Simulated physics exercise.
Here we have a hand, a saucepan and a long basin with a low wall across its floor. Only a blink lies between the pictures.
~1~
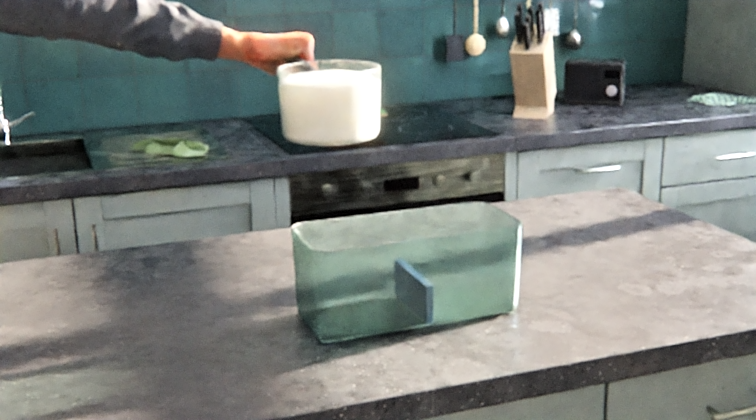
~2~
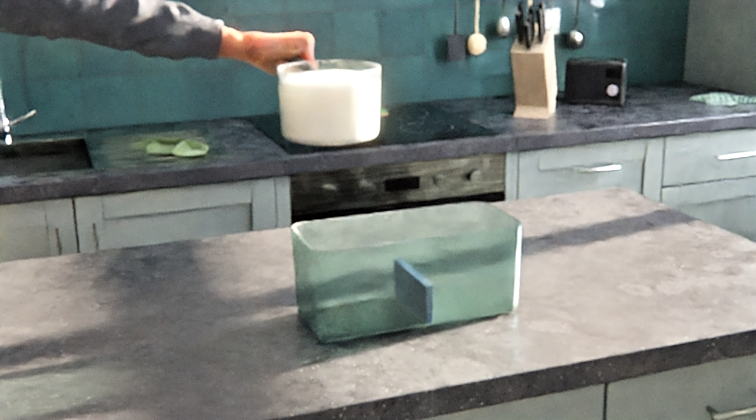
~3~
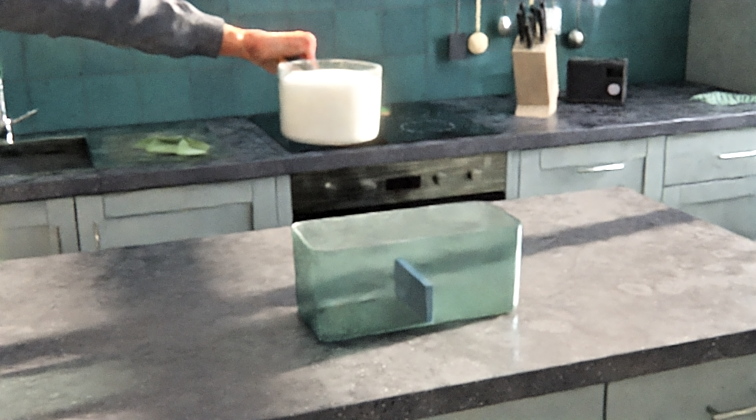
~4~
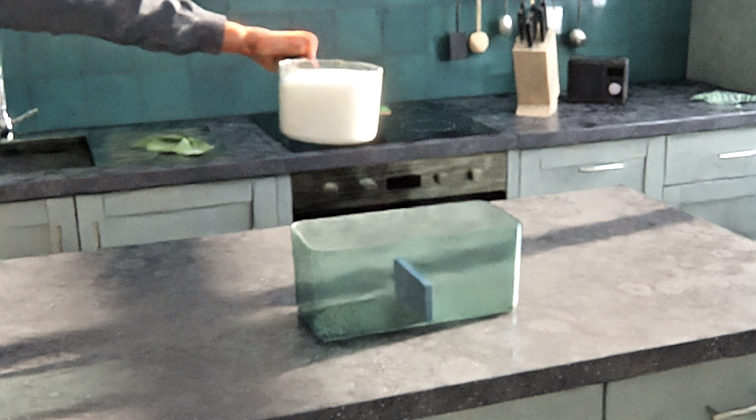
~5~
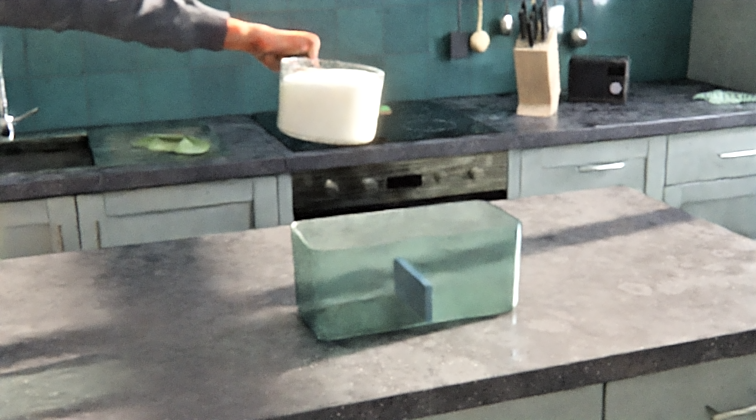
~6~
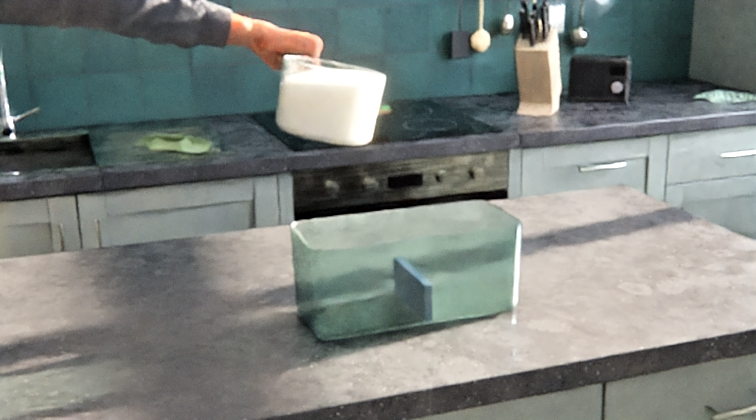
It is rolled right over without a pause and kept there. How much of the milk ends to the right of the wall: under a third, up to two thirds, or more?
It comes to over two thirds.
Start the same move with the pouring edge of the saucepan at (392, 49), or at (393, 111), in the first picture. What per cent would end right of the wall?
In turn 95 and 85 in a hundred.
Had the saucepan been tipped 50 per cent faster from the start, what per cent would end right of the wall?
It comes to 70 per cent or so.
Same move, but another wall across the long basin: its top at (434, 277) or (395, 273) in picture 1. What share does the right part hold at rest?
Roughly 55 per cent, and 95 per cent.
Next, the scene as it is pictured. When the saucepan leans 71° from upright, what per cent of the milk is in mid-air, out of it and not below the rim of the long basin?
About 30 per cent.
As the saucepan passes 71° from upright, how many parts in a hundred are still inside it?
Near 60 %.
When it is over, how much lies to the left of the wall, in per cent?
Roughly 20 in a hundred.
A moment on, the saucepan is tipped part way and 61 per cent is still to pour, 1 is left of the wall and 9 right of it.
Next, the saucepan is tipped right over and 10 per cent is still to pour, 4 is left of the wall and 72 right of it.
Then the saucepan is tipped right over and 0 per cent is still to pour, 19 is left of the wall and 80 right of it.
Later the saucepan is tipped right over and 0 per cent is still to pour, 20 is left of the wall and 79 right of it.
Finally, 20 per cent lies left of the wall, 79 right of it and 1 outside.
